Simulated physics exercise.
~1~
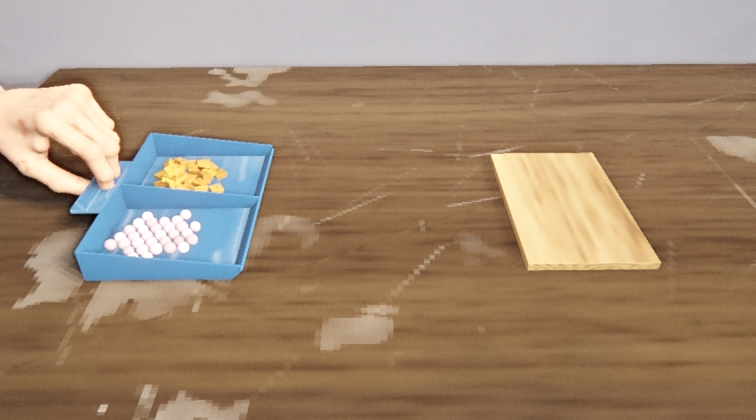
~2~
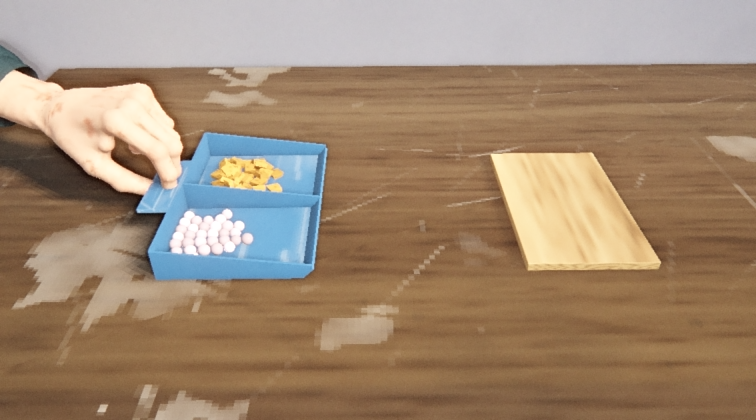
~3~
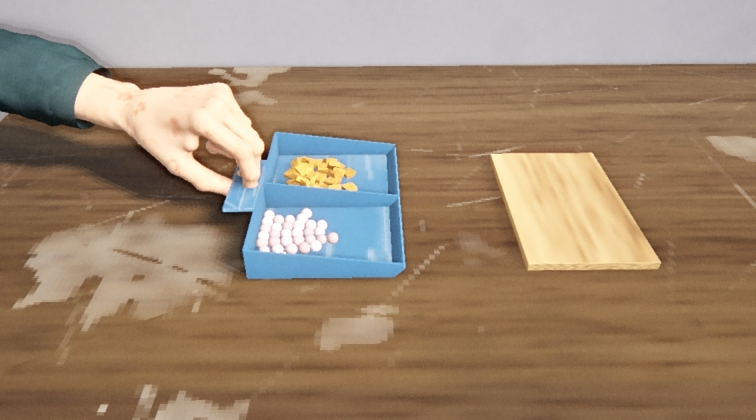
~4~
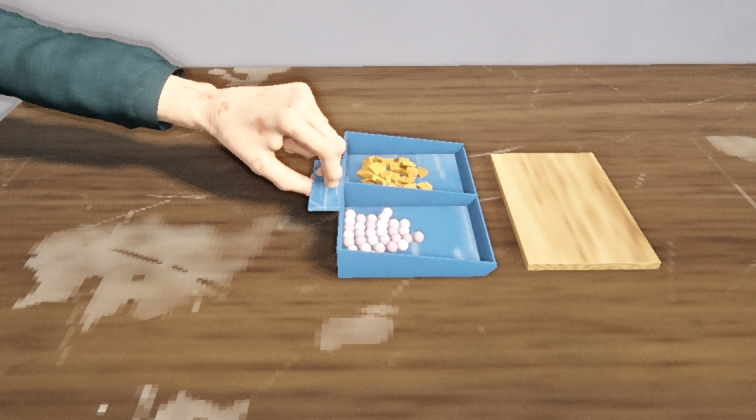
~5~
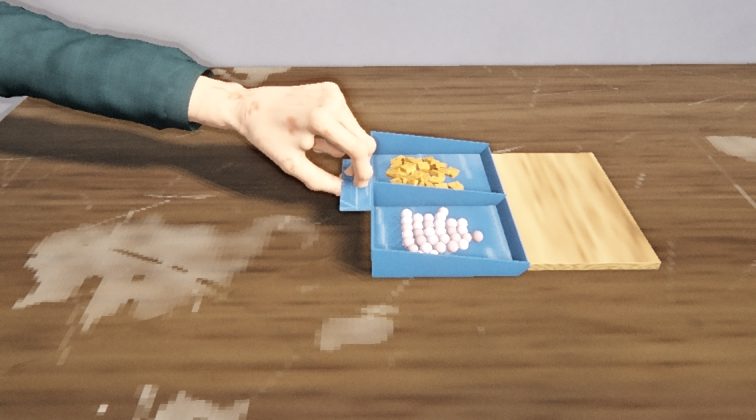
Blue divided tray of white balls and orange bits being pushed right by a hand, stopping against a flat wooden board.
